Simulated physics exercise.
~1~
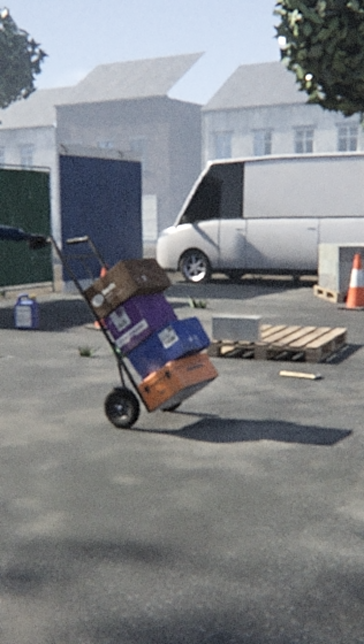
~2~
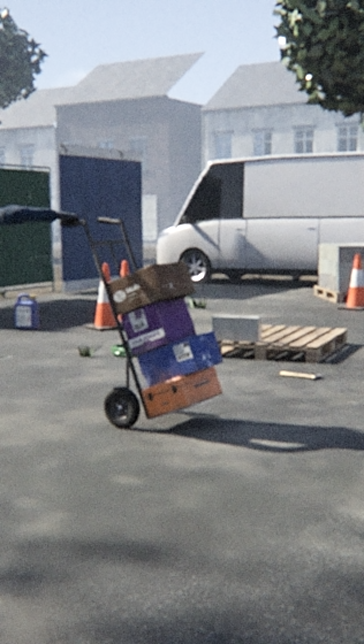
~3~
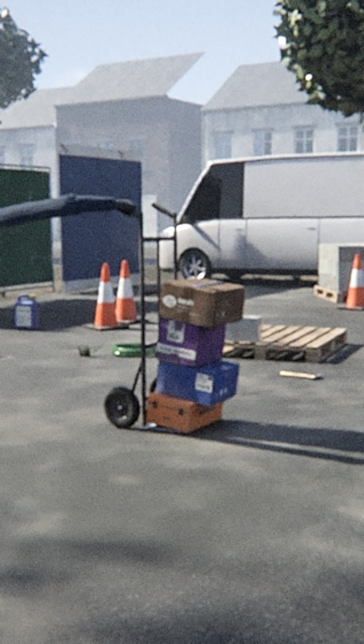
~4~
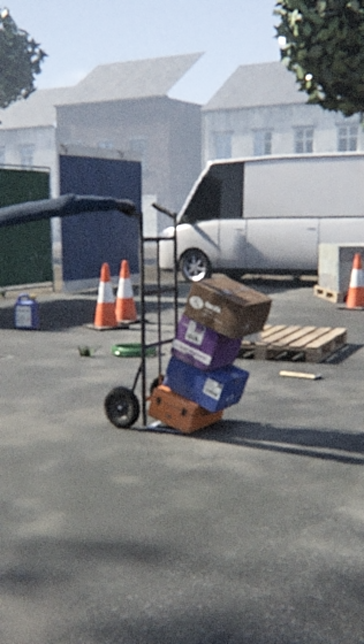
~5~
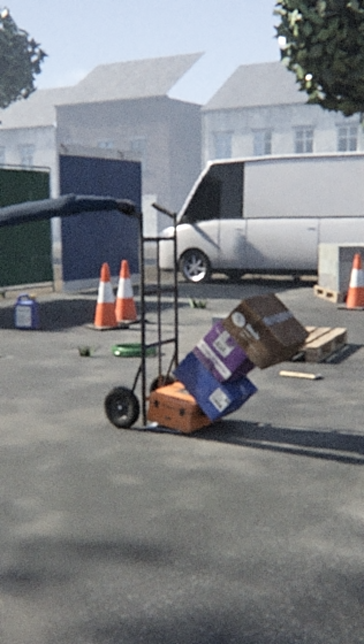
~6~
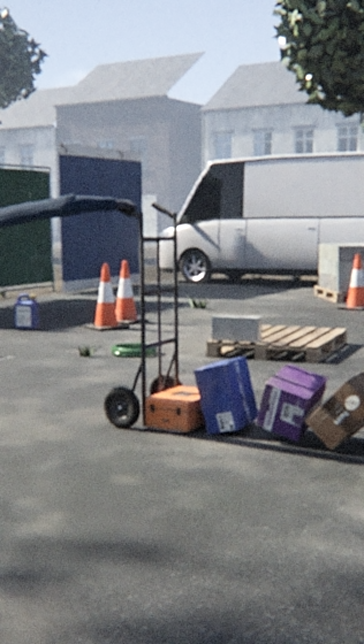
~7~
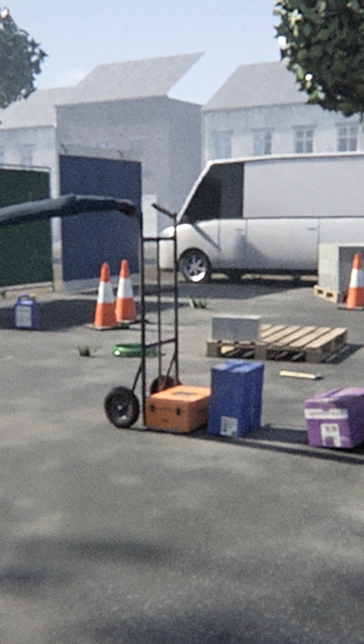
A hand truck stacked with a brown box, a purple parcel, a blue box and an orange toolbox leans back in a paved yard, seen side-on by a still camera. Behind it are a white van, wooden pallets, traffic cones and pale buildings. A dark-sleeved arm at the left swings the truck upright until its plate meets the ground. The stack keeps going, leaning right, and the upper three pieces topple off. The brown box tumbles out of view, the purple and blue ones lie tipped over to the right, and the orange toolbox stays upright beside the truck.
